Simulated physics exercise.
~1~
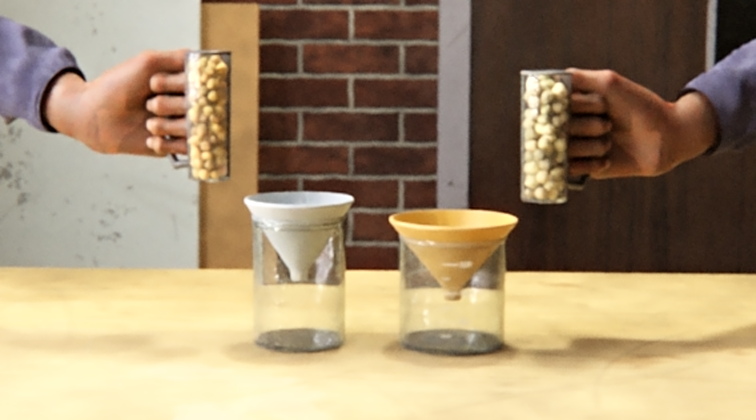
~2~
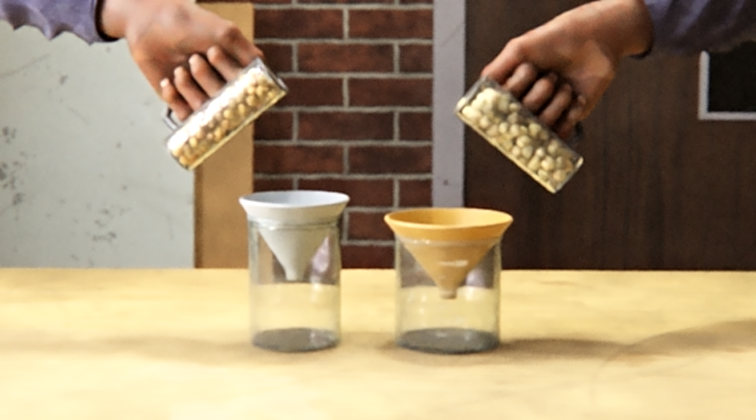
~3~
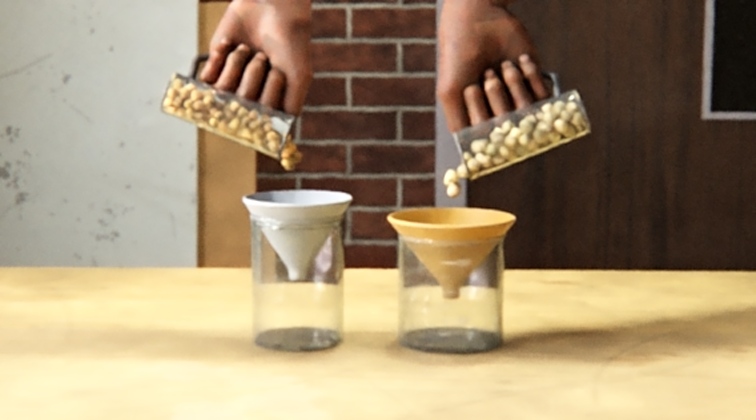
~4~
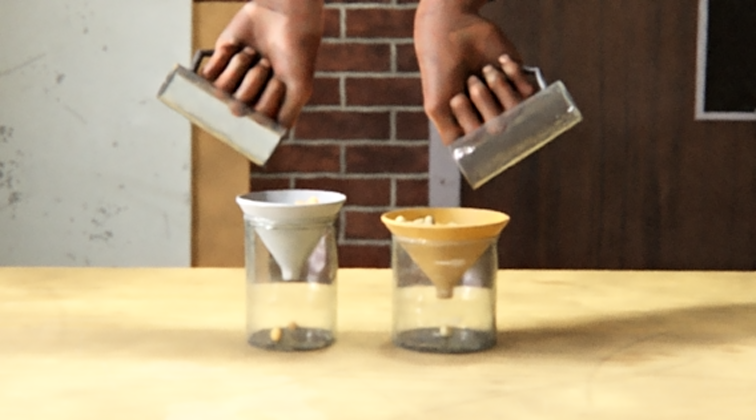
Two hands, each gripping a clear cup full of small pale pieces, tip them over a pair of funnels, seen from the front by a slightly swaying camera. The funnels, pale grey on the left and orange on the right, sit in clear jars on a yellowish tabletop before a brick wall and dark panelling. The cups swing inward and lean, still full, then tilt further until the first pieces spill from their rims. Both cups empty into the funnels. Nearly everything stays stuck in each funnel, with only a stray few pieces down in the jars.
